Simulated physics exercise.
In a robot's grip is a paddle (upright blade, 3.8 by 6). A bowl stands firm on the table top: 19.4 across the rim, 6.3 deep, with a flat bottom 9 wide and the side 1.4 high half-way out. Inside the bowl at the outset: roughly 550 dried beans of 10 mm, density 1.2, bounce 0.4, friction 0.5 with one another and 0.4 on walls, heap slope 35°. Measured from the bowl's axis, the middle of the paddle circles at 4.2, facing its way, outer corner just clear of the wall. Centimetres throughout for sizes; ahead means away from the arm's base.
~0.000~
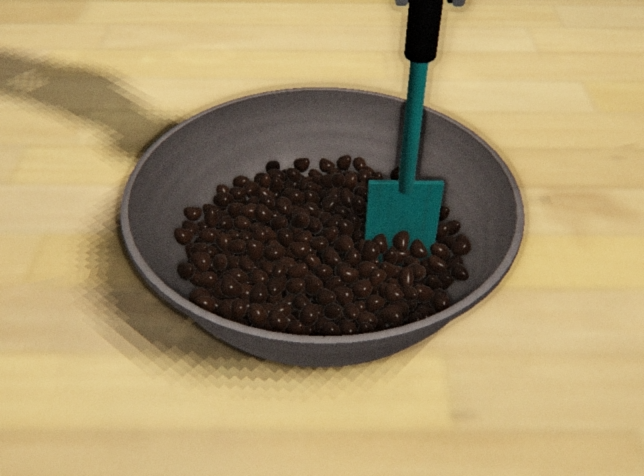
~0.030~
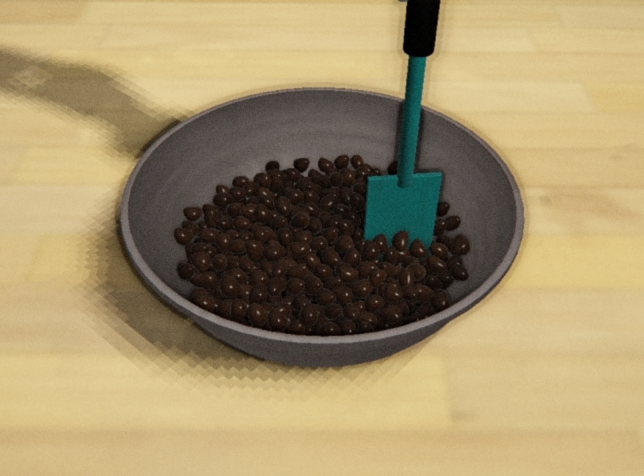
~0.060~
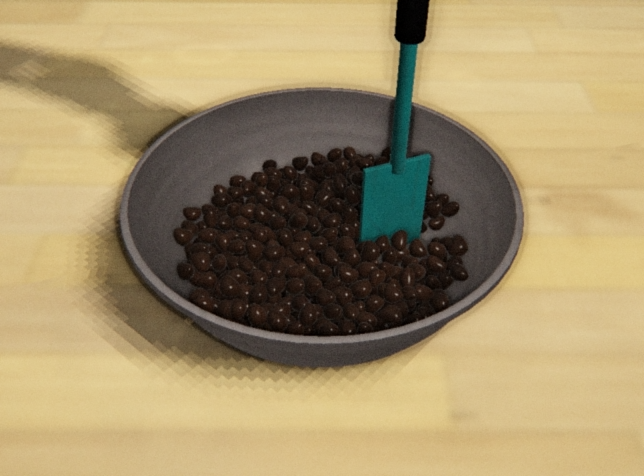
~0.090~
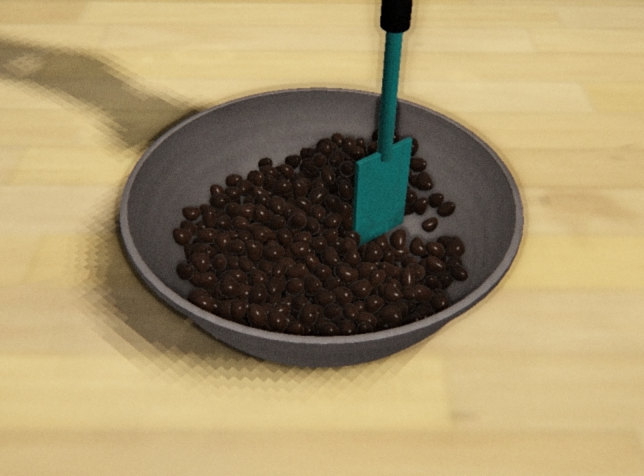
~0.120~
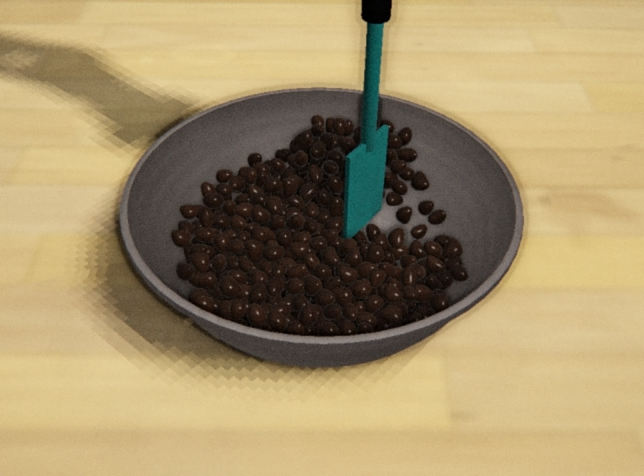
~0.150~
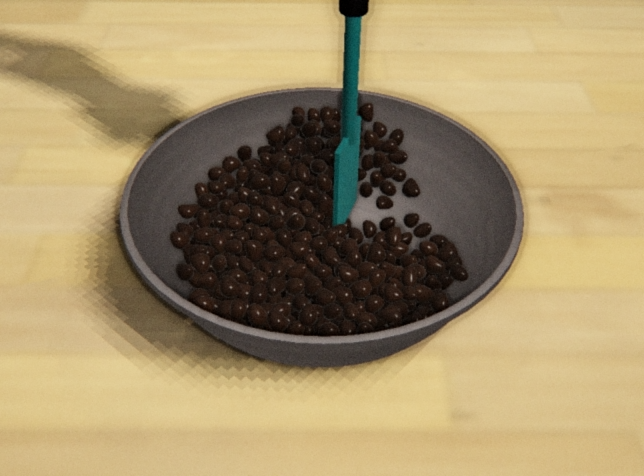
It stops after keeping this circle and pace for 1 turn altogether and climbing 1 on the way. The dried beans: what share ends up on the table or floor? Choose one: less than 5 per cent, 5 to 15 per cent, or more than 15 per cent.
The share is less than 5 per cent.
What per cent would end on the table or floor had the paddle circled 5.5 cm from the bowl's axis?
Then about 5 %.
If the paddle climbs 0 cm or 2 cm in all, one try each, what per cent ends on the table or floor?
Estimates: 5 % and 0 %.
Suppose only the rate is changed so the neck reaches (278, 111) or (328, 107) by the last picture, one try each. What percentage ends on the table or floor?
Well, about 15 percent the first time and about 5 percent the second.
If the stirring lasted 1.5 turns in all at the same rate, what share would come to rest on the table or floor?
In that case some 5 per cent.
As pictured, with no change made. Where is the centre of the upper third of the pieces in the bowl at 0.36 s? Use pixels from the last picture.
Somewhere around (216, 254) in the last view.
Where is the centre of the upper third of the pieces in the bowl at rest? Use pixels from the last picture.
It is centred near (400, 208).
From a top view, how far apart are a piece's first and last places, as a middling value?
Around 6 cm.
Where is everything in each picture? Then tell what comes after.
Paddle neck at (409, 158), 0° round; upper third of the load around (313, 239), from x 185 to 460, top at y 165; 551 in the bowl, in the first picture.
Paddle neck at (407, 152), 6° round; upper third of the load around (314, 237), from x 185 to 460, top at y 160, in the second picture.
Paddle neck at (400, 138), 22° round; upper third of the load around (326, 223), from x 185 to 460, top at y 155, in the third picture.
Paddle neck at (387, 126), 38° round; upper third of the load around (325, 212), from x 180 to 460, top at y 135, in the fourth picture.
Paddle neck at (369, 117), 54° round; upper third of the load around (311, 200), from x 180 to 460, top at y 120, in the fifth picture.
Paddle neck at (349, 110), 70° round; upper third of the load around (298, 188), from x 180 to 460, top at y 110; 551 in the bowl, in the sixth picture.
By 0.36 s, 182° round, highest piece 8 above the table; 546 in the bowl, 2 on the table or floor, 3 in flight or on the tool.
By 0.56 s, 293° round, highest piece 8 above the table; 540 in the bowl, 9 on the table or floor, 2 in flight or on the tool.
By 0.87 s, 0° round, highest piece 7 above the table; 540 in the bowl, 11 on the table or floor.
By 1.57 s, 0° round, highest piece 7 above the table; 540 in the bowl, 11 on the table or floor.
Final count, 540 in the bowl, 11 on the table or floor. That is 2 % on the table or floor.
